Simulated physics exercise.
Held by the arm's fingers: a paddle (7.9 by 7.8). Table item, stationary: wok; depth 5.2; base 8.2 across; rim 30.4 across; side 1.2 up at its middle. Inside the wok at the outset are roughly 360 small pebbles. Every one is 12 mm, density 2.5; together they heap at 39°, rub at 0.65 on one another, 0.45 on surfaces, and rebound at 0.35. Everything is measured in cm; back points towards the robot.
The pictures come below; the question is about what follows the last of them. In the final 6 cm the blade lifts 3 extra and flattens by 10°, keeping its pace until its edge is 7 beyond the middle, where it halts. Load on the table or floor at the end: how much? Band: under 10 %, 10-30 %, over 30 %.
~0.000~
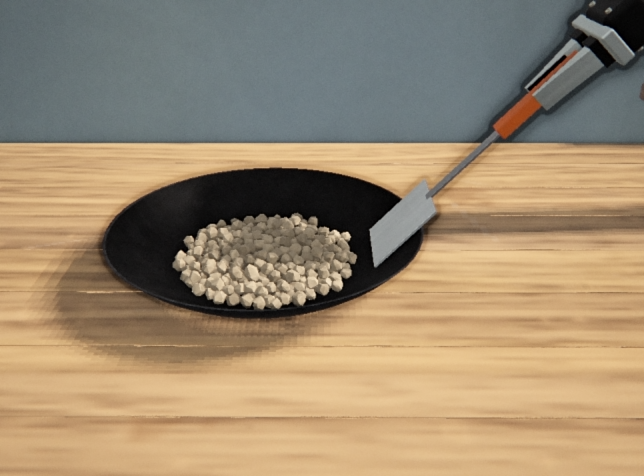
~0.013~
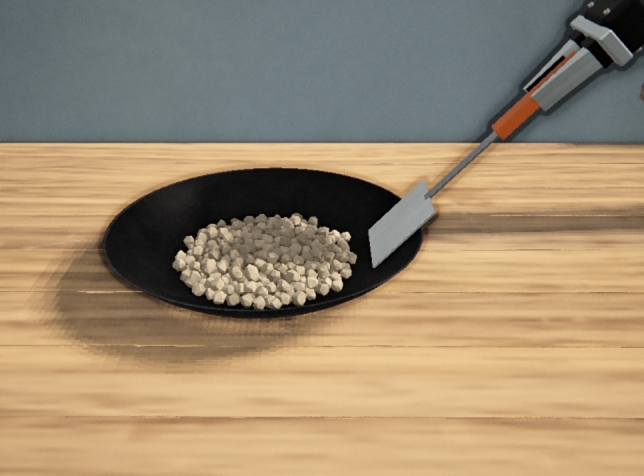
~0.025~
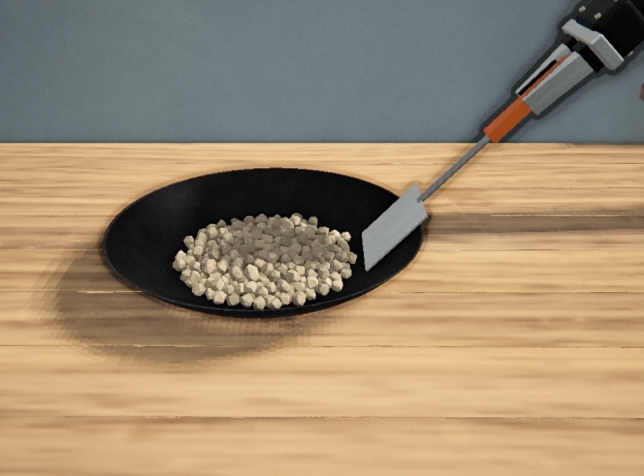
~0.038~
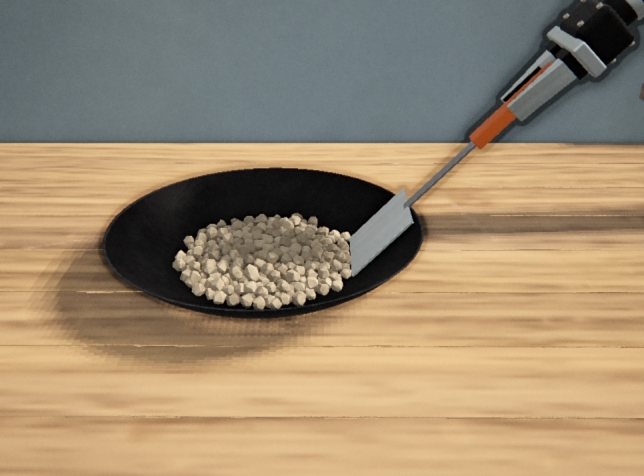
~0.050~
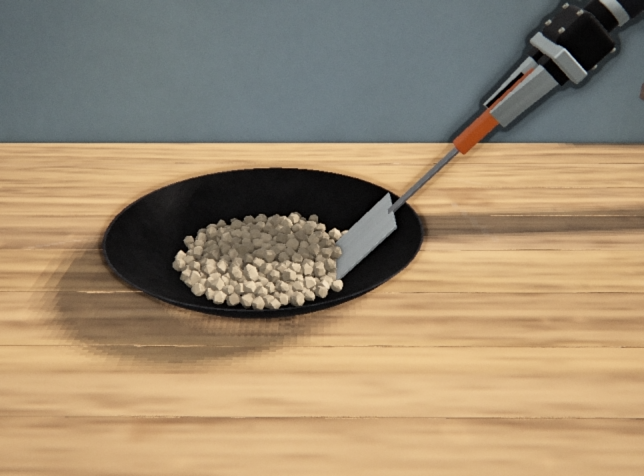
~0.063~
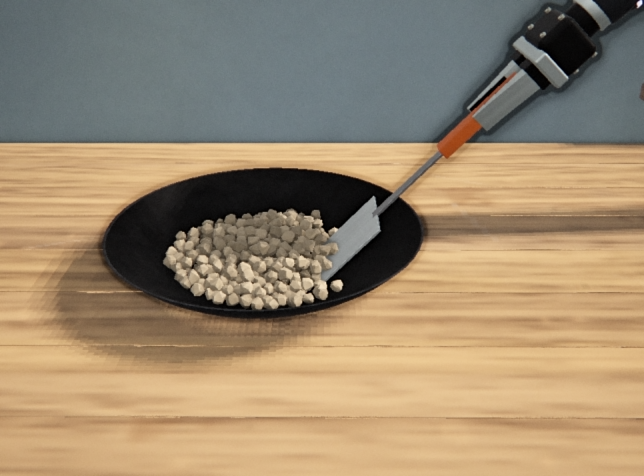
10-30 %.
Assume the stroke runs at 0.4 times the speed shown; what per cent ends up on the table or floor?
Around 0 percent would finish on the table or floor.
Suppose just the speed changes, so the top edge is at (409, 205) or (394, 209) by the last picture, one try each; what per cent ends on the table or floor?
Try one roughly 0 per cent; try two roughly 5 per cent.
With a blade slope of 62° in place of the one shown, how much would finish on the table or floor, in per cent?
20 %.
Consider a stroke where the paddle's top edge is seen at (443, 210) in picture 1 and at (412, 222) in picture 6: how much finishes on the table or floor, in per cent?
Roughly 5 percent ends up there.
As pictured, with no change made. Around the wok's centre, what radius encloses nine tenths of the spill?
That distance is around 40 cm.
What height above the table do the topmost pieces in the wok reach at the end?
Peak at rest, approximately 6.0 centimetres.
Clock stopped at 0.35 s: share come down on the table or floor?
15 %.
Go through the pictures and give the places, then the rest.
The first frame shows the paddle top edge at (430, 195), sloping 47°; upper third of the load around (267, 250), from x 180 to 350, top at y 220; 358 in the wok.
The second frame shows the paddle top edge at (429, 195), sloping 47°; upper third of the load around (267, 250), from x 180 to 350, top at y 220.
The third frame shows the paddle top edge at (422, 199), sloping 47°; upper third of the load around (267, 250), from x 180 to 350, top at y 220.
The fourth frame shows the paddle top edge at (408, 204), sloping 47°; upper third of the load around (267, 250), from x 180 to 345, top at y 220.
The fifth frame shows the paddle top edge at (392, 209), sloping 47°; upper third of the load around (270, 248), from x 180 to 345, top at y 215.
The sixth frame shows the paddle top edge at (377, 213), sloping 47°; upper third of the load around (264, 241), from x 170 to 345, top at y 215; 358 in the wok.
After 0.10 s, sloping 47°, highest piece 6 above the table; 358 in the wok.
After 0.13 s, sloping 44°, highest piece 7 above the table; 354 in the wok, 4 on the blade or in flight.
After 0.35 s, sloping 37°, highest piece 10 above the table; 281 in the wok, 58 on the table or floor, 19 on the blade or in flight.
After 1.40 s, sloping 37°, highest piece 5 above the table; 279 in the wok, 79 on the table or floor.
In the end, 279 in the wok, 79 on the table or floor. That is 22 % on the table or floor.
